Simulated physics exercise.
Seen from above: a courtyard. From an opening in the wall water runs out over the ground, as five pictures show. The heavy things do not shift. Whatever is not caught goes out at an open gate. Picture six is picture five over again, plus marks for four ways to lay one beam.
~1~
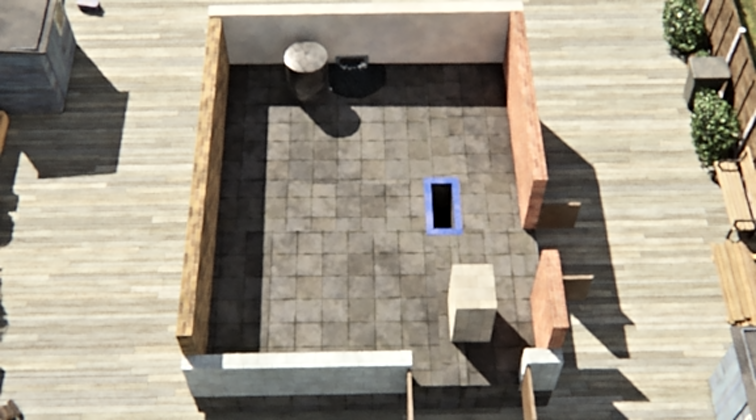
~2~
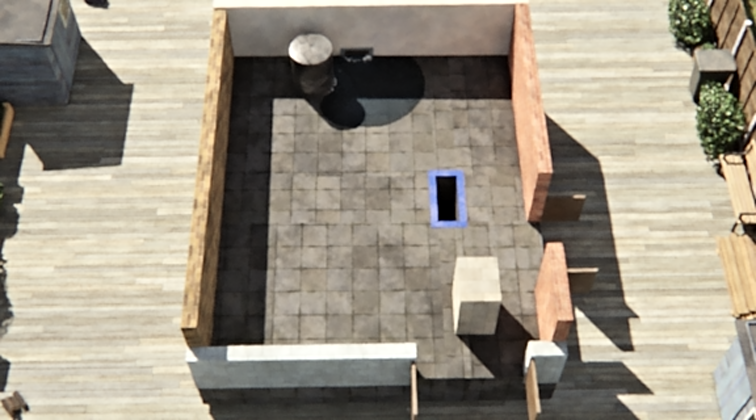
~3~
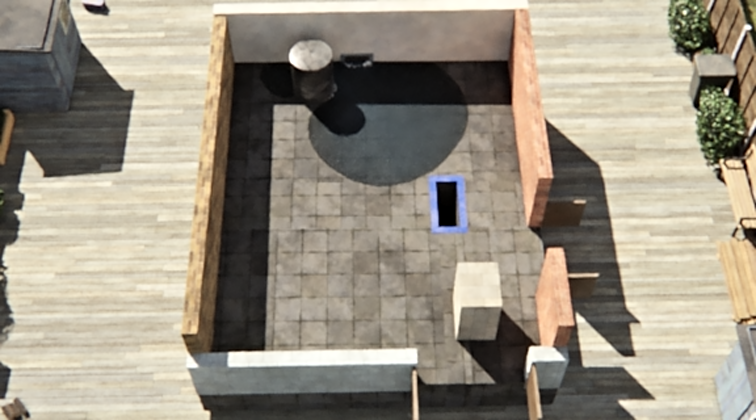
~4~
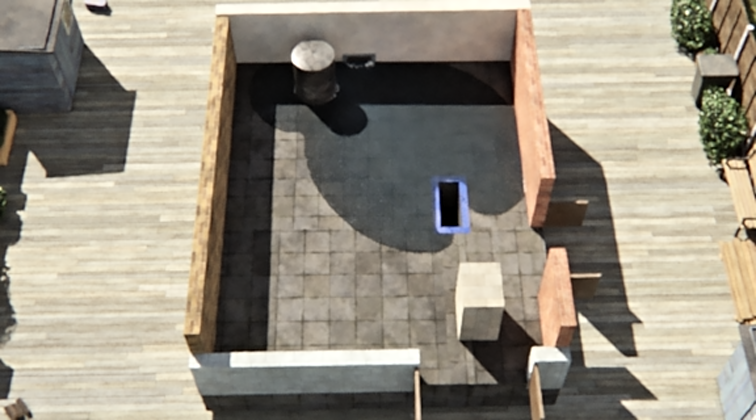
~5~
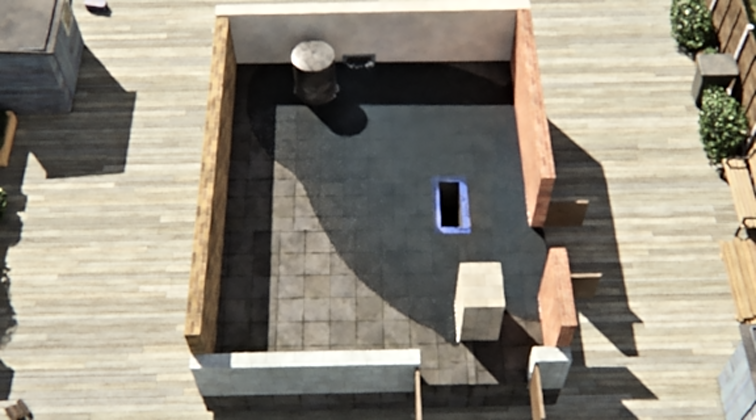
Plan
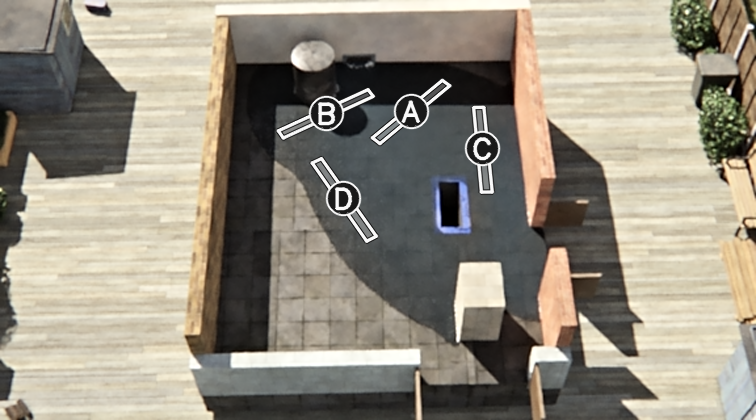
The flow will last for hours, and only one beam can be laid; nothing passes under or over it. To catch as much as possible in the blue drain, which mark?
C.
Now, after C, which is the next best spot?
Here it is spot D.
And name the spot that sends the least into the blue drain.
A.
In white, A from (376, 140) to (446, 83); B from (280, 134) to (370, 93); C from (486, 192) to (478, 107); D from (316, 160) to (371, 238).
With A, about 10 % of the stream goes into the blue drain, about 90 % out by the gates.
With B, about 15 % of the stream goes into the blue drain, about 85 % out by the gates.
With C, about 48 % of the stream goes into the blue drain, about 52 % out by the gates.
With D, about 33 % of the stream goes into the blue drain, about 67 % out by the gates.
